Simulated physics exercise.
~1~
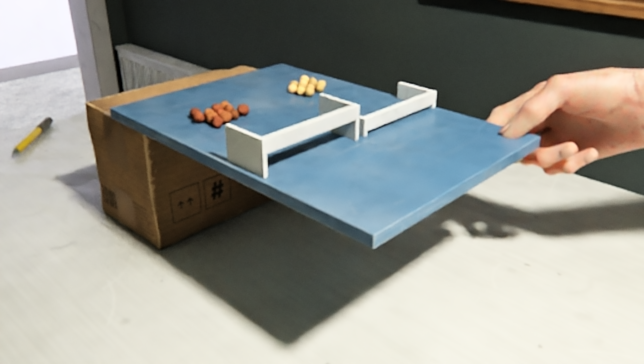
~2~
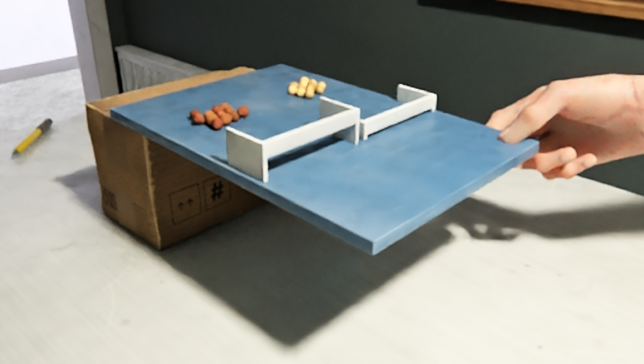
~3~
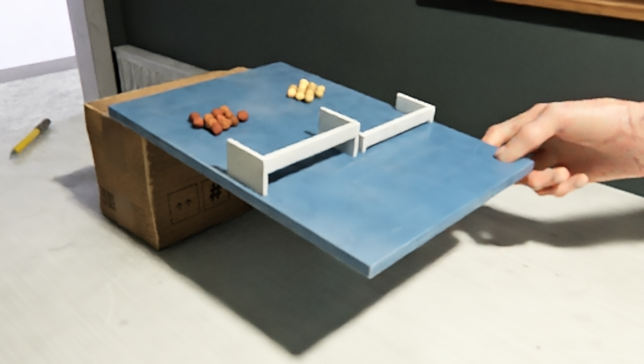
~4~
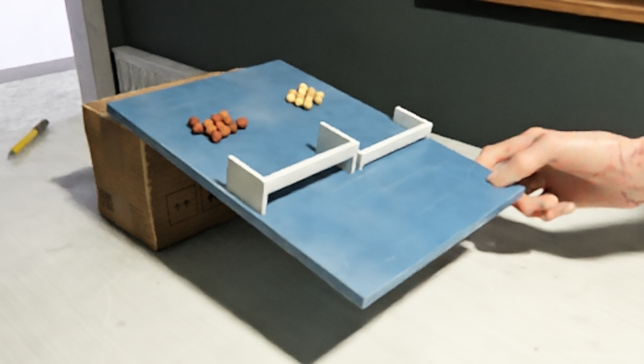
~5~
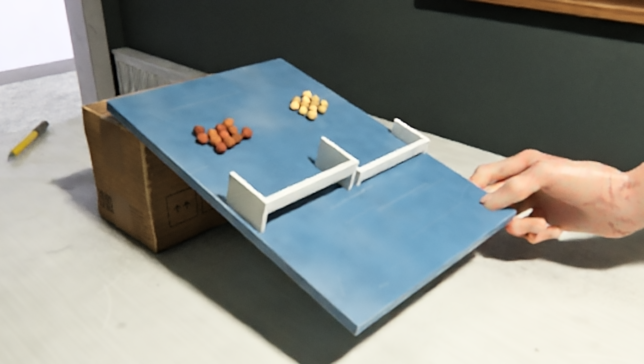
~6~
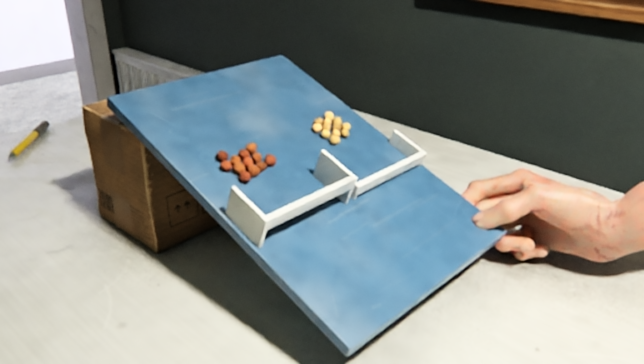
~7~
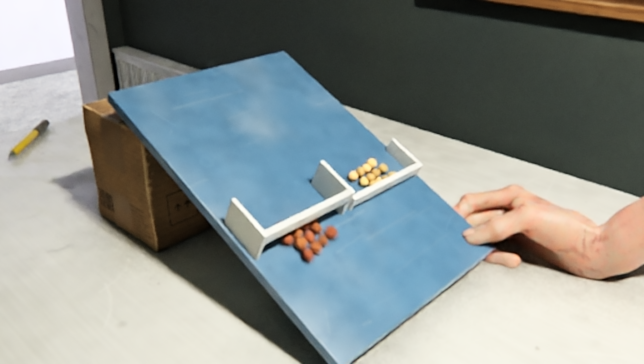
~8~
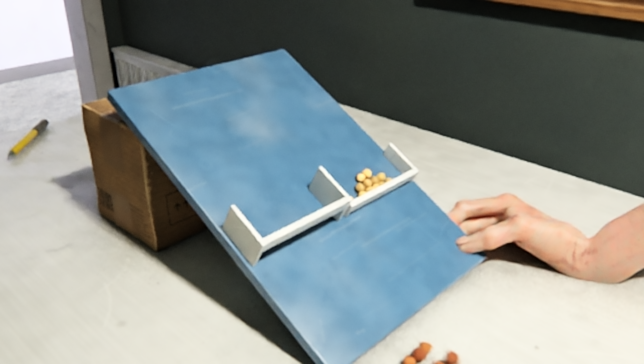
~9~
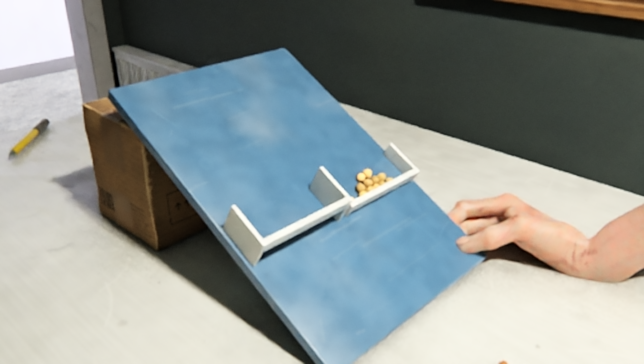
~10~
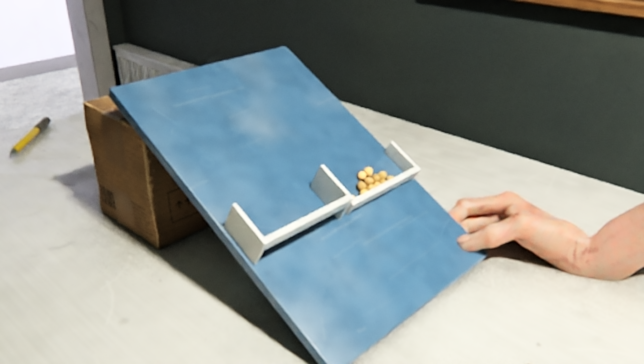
A hand lowered one end of a blue board propped on a cardboard box until it sloped steeply, and two batches of little balls rolled down; the reddish ones slipped under their white gate and off the board, while the yellowish ones stayed behind theirs.
